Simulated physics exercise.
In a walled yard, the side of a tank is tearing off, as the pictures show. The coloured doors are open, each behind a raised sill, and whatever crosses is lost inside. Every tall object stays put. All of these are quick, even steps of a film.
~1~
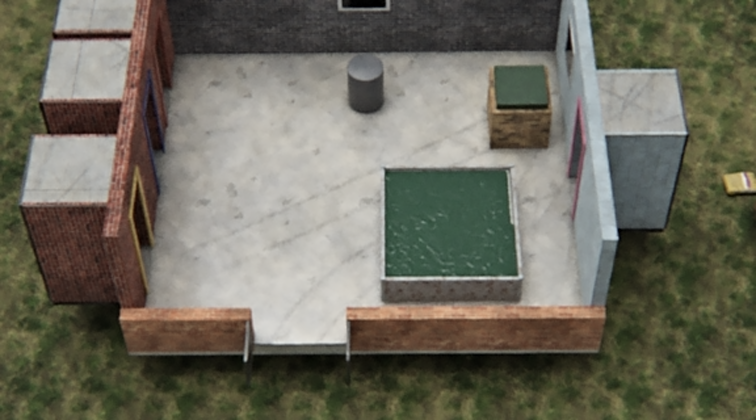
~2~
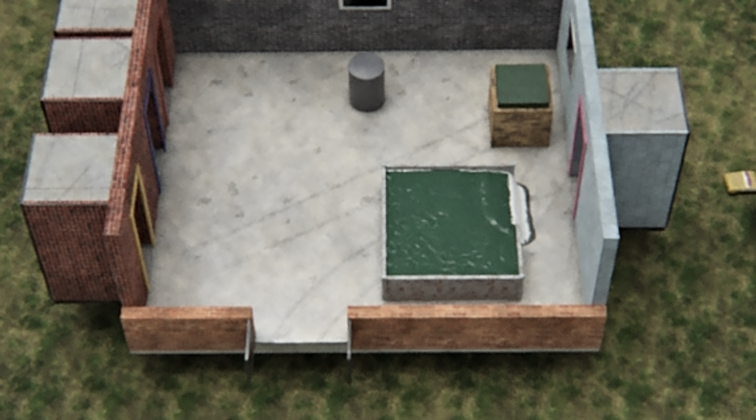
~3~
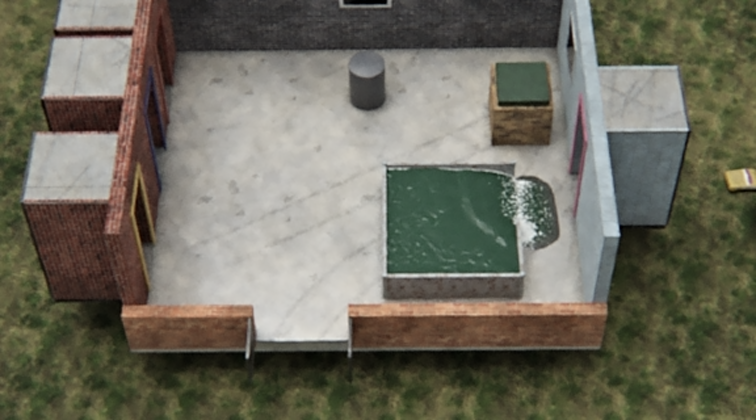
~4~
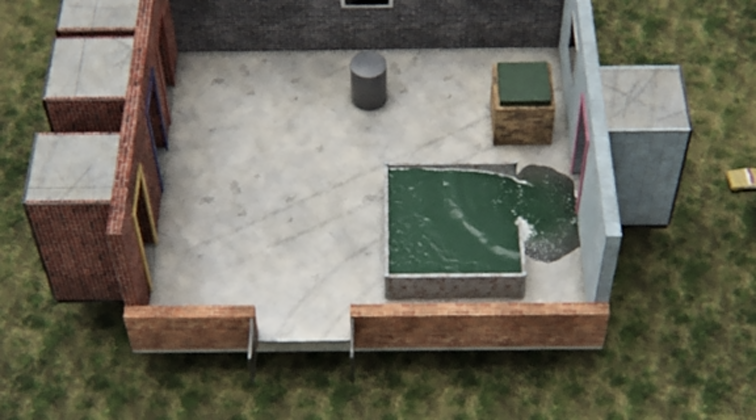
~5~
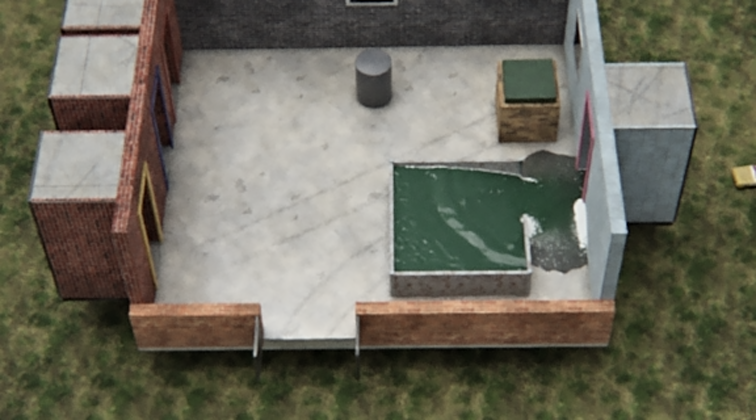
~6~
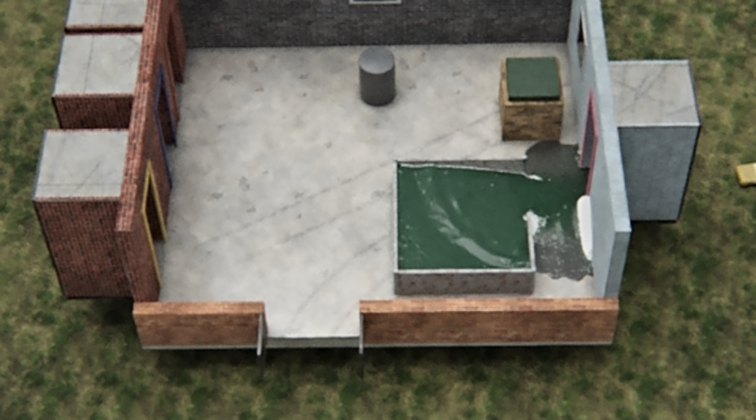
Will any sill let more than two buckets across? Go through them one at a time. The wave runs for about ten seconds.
In the end yellow door: Within the cap. Blue door: Within the cap. Pink door: Over the cap. Red door: Within the cap.
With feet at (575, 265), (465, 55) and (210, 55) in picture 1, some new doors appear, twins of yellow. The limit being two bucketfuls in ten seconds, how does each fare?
In order: Exceeds it, falls short, falls short.
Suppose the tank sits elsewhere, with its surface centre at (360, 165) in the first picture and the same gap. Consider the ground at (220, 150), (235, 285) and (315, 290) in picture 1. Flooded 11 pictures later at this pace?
In turn: Clear, dry, not flooded.
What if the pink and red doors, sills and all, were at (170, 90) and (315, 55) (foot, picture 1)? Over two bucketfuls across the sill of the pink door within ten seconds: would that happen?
Answer: Pink is flooded.
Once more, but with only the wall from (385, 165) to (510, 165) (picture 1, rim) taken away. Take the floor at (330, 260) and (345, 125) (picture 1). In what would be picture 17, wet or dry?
Still dry and Soaked.
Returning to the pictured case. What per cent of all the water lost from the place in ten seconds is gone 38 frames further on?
Near 80 in a hundred.
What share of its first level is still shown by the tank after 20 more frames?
My reading is 52 %.
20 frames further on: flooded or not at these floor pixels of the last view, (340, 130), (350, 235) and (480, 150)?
The three points read clear, clear and soaked through.
A moment on, water covers 10 % of the floor; the yellow door not reached, the blue door not reached, the pink door far over two buckets in, the red door not reached.
Next, water covers 15 % of the floor; the yellow door not reached, the blue door not reached, the pink door far over two buckets in, the red door not reached.
Then, water covers 25 % of the floor; the yellow door not reached, the blue door not reached, the pink door far over two buckets in, the red door not reached.
Later, water covers 50 % of the floor; the yellow door not reached, the blue door not reached, the pink door far over two buckets in, the red door not reached.
In the end, water covers 85 % of the floor; the yellow door wet at the sill, nothing in, the blue door wet at the sill, nothing in, the pink door far over two buckets in, the red door wet at the sill, nothing in.
